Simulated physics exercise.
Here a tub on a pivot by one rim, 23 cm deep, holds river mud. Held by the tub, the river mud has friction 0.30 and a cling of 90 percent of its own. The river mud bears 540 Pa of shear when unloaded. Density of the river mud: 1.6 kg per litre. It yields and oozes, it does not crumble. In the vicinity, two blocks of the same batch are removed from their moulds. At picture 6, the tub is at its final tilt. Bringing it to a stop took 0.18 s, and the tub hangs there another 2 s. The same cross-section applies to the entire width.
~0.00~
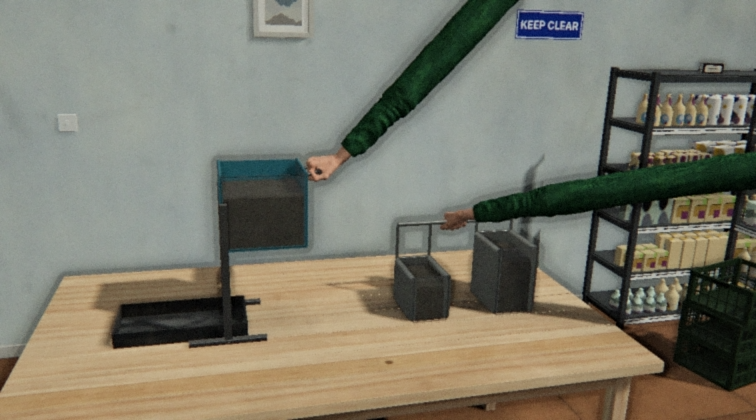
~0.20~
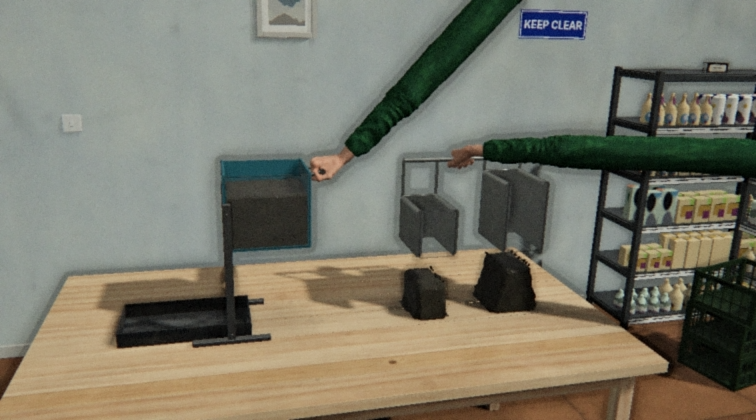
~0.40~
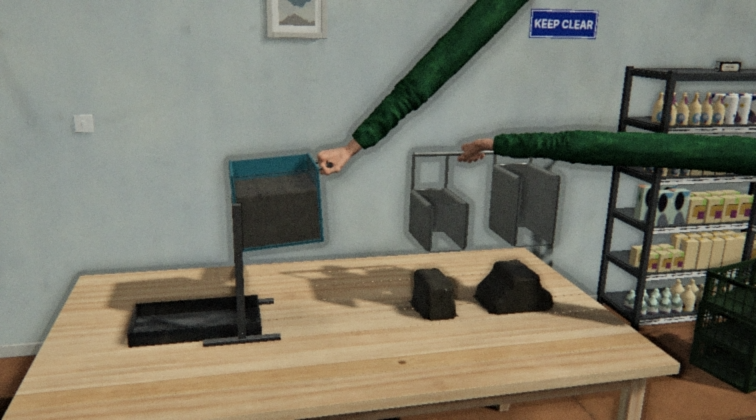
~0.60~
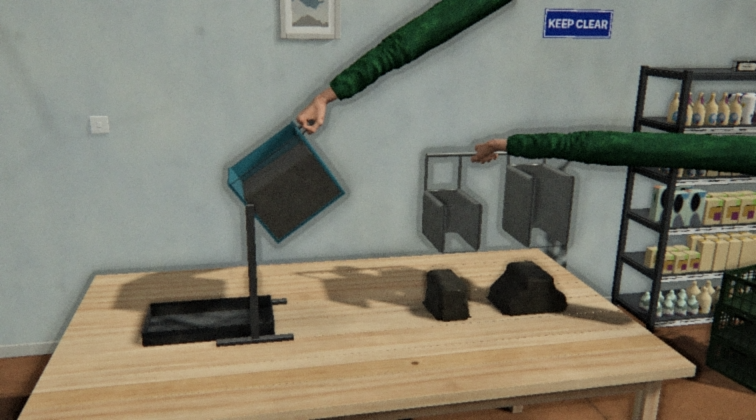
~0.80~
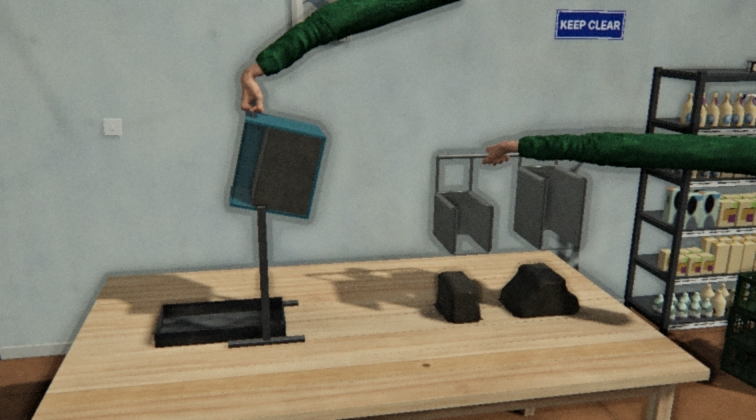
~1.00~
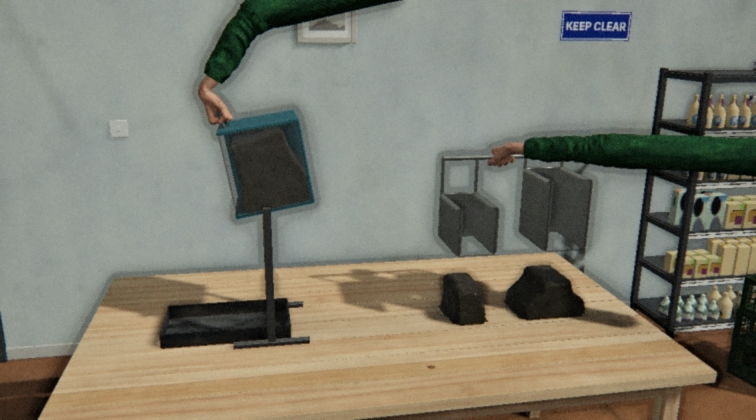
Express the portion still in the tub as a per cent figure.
I would say about 38 percent.
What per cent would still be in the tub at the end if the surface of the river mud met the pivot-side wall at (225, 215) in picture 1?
Result: Approx. 55 % remaining in tub.
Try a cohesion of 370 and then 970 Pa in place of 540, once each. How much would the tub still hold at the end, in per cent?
First 30 %, second 100 %.
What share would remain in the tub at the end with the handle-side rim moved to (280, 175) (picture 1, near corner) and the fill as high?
In that case close to 60 %.
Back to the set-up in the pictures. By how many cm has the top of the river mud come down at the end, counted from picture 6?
15 cm or so.
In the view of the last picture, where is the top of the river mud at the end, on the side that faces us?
Looking at the last picture, I'd put it at about (280, 182).
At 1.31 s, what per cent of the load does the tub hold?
It's something like 40 % of the original load.
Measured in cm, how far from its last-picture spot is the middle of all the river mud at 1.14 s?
The distance comes to some 8 cm.
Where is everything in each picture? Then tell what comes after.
The first picture shows handle-side rim at (305, 174), tilt 0 degrees; highest point of the river mud at (239, 197); test blocks 13 cm, 20 cm high (left to right).
The second picture shows handle-side rim at (308, 174), tilt 0 degrees; highest point of the river mud at (243, 197); test blocks 13 cm, 17 cm high (left to right).
The third picture shows handle-side rim at (316, 168), tilt 4 degrees; highest point of the river mud at (312, 190); test blocks 13 cm, 13 cm high (left to right).
The fourth picture shows handle-side rim at (297, 134), tilt 36 degrees; highest point of the river mud at (308, 155); test blocks 13 cm, 13 cm high (left to right).
The fifth picture shows handle-side rim at (246, 123), tilt 77 degrees; highest point of the river mud at (275, 130); test blocks 13 cm, 13 cm high (left to right).
The sixth picture shows handle-side rim at (218, 136), tilt 99 degrees; highest point of the river mud at (282, 132); test blocks 13 cm, 13 cm high (left to right).
By 1.14 s, the tub is at 100 degrees and holds 75 %.
By 1.31 s, the tub is at 100 degrees and holds 42 %.
By 1.48 s, the tub is at 100 degrees and holds 38 %.
By 1.65 s, the tub is at 100 degrees and holds 38 %.
By 3.00 s, at the end, the tub is at 100 degrees and holds 38 %.
